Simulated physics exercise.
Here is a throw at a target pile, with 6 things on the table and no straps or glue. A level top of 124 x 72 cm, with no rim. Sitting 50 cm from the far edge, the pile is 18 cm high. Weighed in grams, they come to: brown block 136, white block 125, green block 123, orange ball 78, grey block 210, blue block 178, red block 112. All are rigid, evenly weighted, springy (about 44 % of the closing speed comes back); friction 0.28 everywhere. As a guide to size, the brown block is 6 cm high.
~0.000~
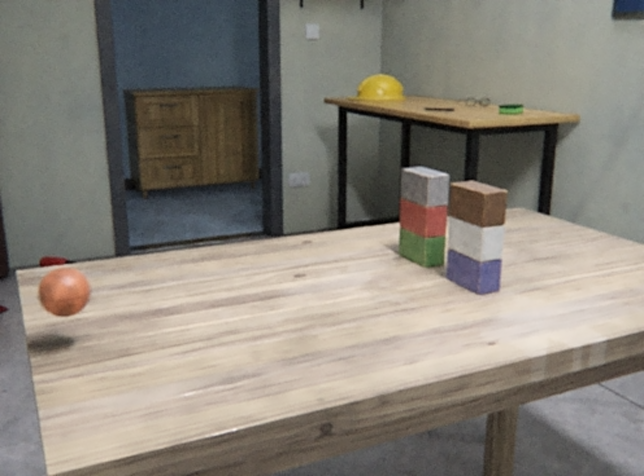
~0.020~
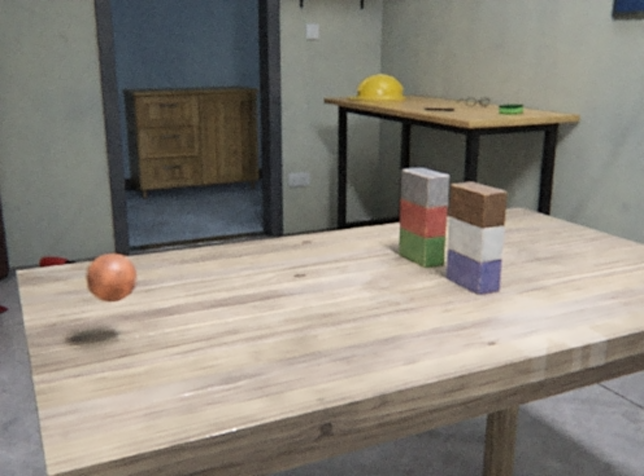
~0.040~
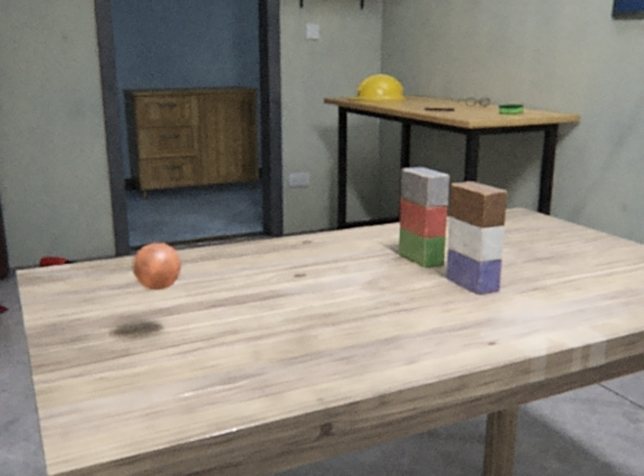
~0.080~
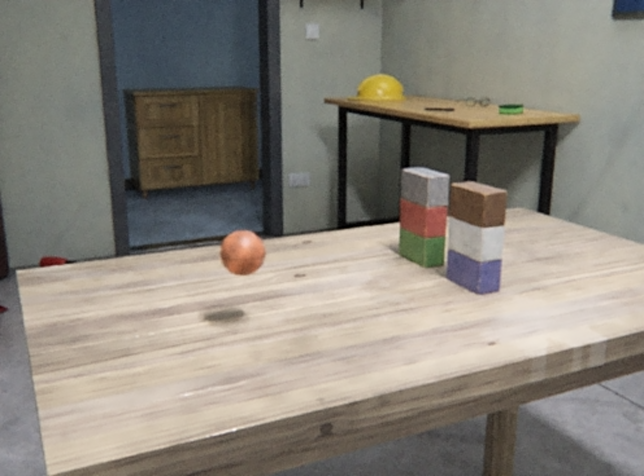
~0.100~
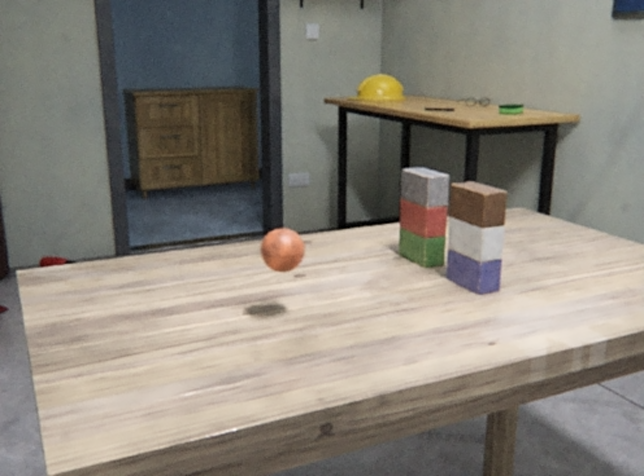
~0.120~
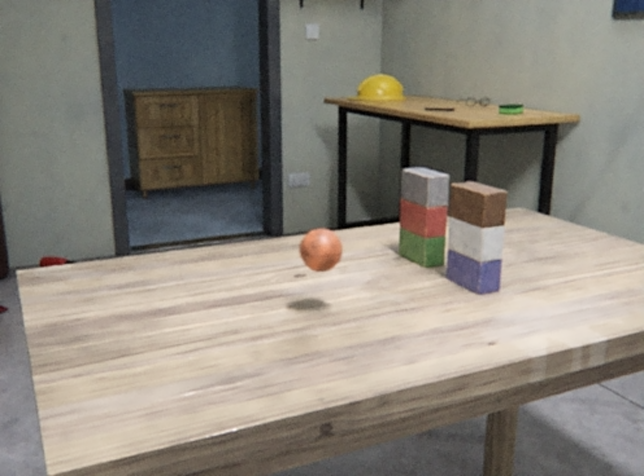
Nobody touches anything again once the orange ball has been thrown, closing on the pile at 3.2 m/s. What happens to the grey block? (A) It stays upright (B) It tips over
A.
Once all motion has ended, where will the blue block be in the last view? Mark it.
Rest position, about (573, 250) px.
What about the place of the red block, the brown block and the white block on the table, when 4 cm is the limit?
Note: Red block is left in place. Brown block departs its position. White block departs its position.
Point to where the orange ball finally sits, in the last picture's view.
Around (428, 281).
After 0.22 s, orange ball near (453, 271); blue block moved 3 cm.
After 0.42 s, orange ball near (443, 278); brown block 24° off upright; blue block moved 19 cm; white block 4° off upright.
After 0.52 s, orange ball near (434, 280); brown block 9° off upright; white block moved 12 cm; blue block moved 24 cm.
In the end (1.0 s), not toppled but over 4 cm from the start, brown block, white block and blue block; the other 3 under 4 cm from the start. At the end, from the last picture's camera, grey block near (424, 187).
